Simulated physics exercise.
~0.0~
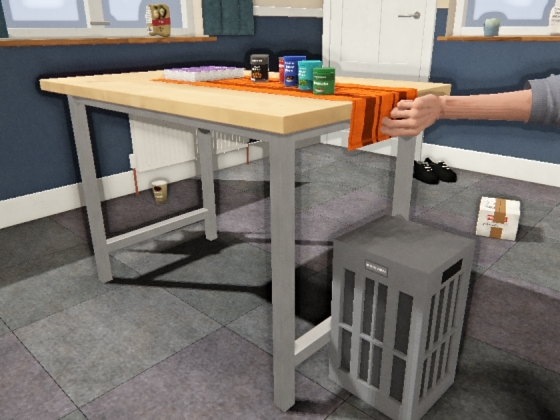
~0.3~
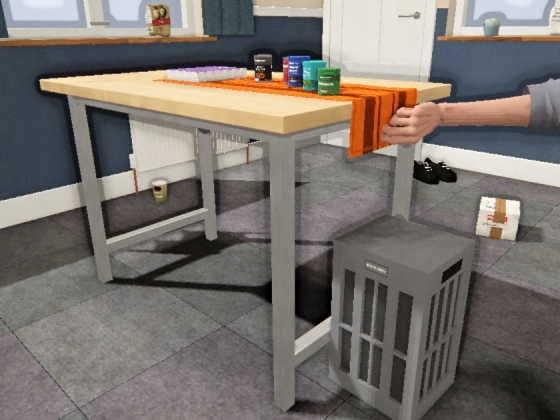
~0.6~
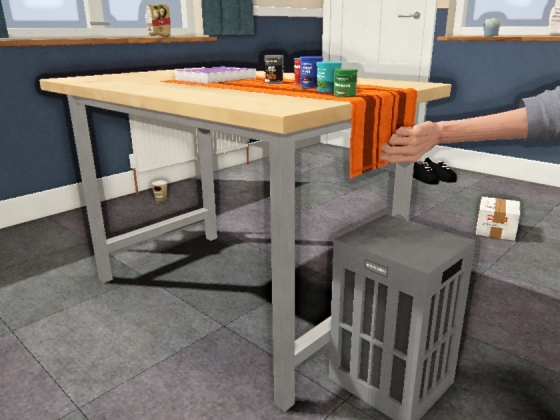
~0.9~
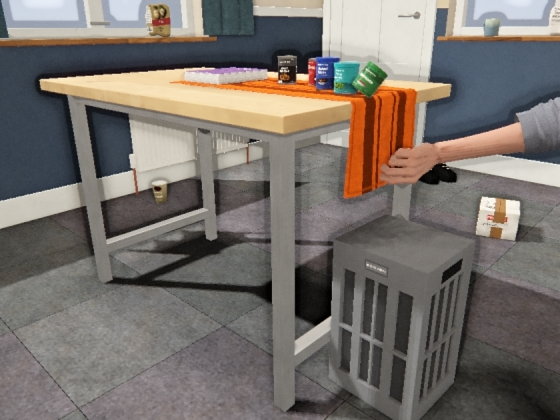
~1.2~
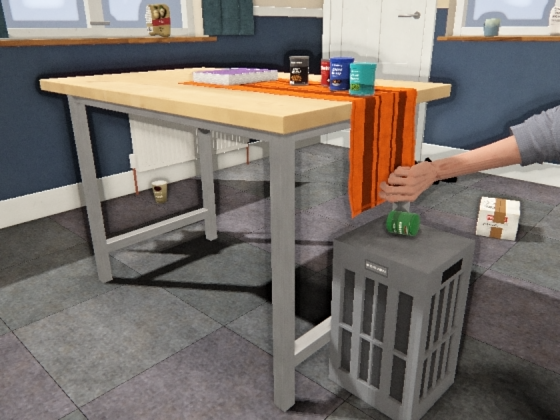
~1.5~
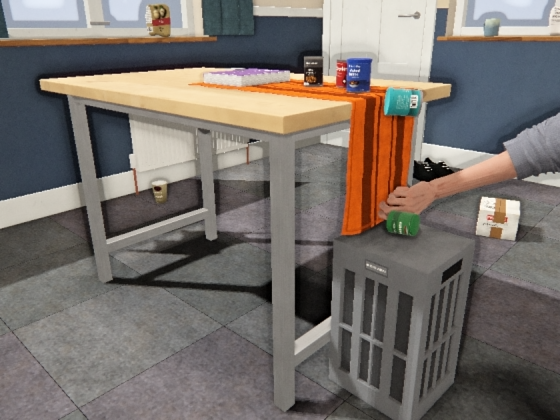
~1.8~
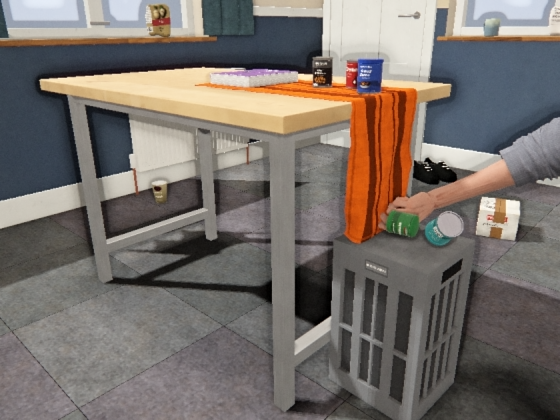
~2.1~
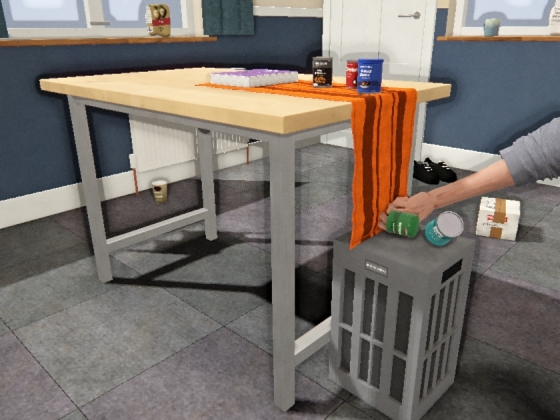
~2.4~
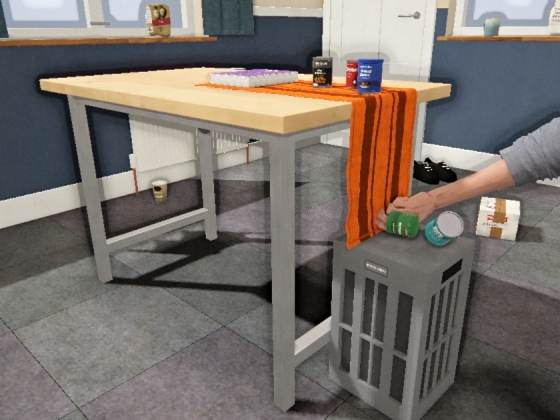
An orange striped scarf lies over the right end of a pale wooden table in a blue-walled room with grey floor tiles, seen from a still, slightly raised view. Four small containers, black, blue, turquoise and green, stand on or by it, near a purple-topped tray, and a grey crate sits below. A hand from the right draws the scarf down over the edge, carrying the containers rightward. The green one drops onto the crate, then the turquoise one follows. The hem reaches the crate, where the hand stays, while the other two remain upright on the table.
